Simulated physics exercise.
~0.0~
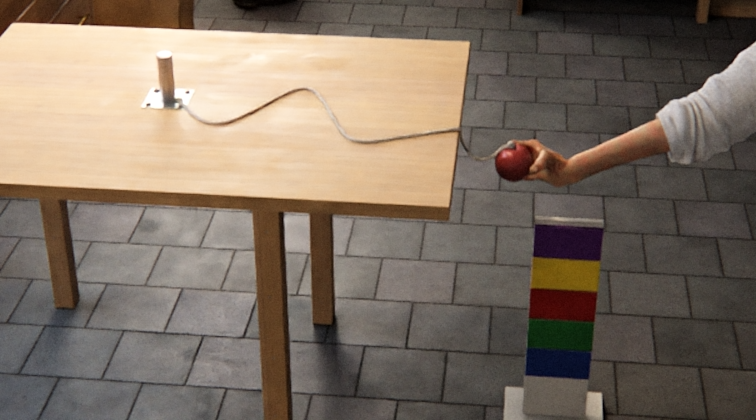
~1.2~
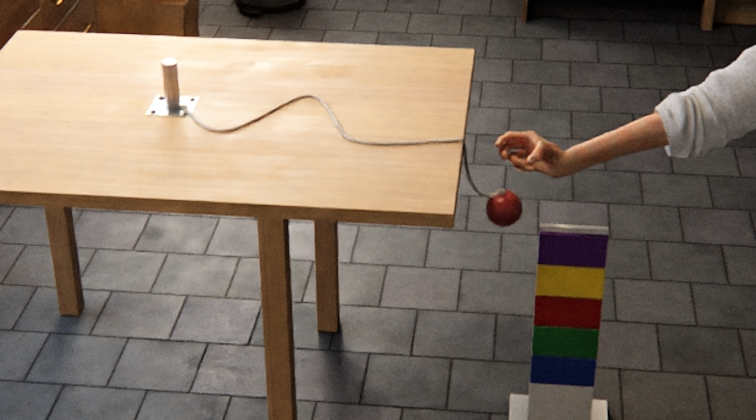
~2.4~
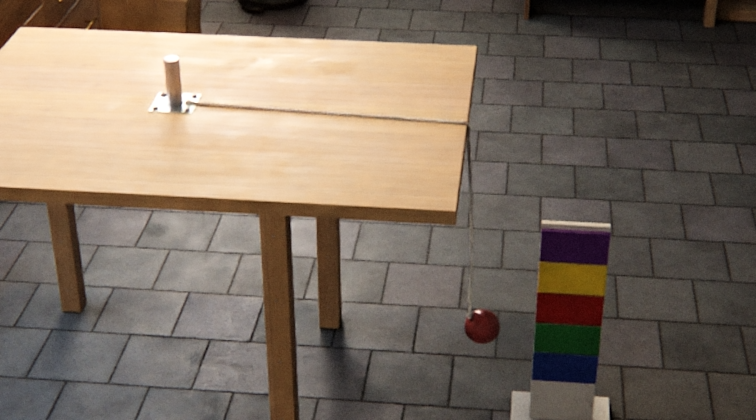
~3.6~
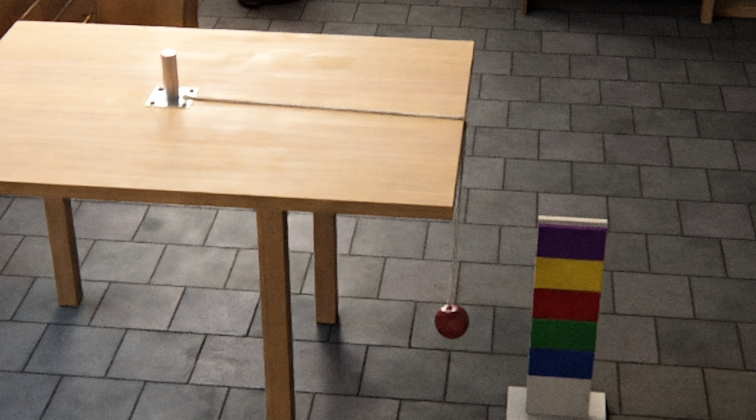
Hand releasing a red apple tied to a cord beside a table, the apple dropping and hanging level with the green band.
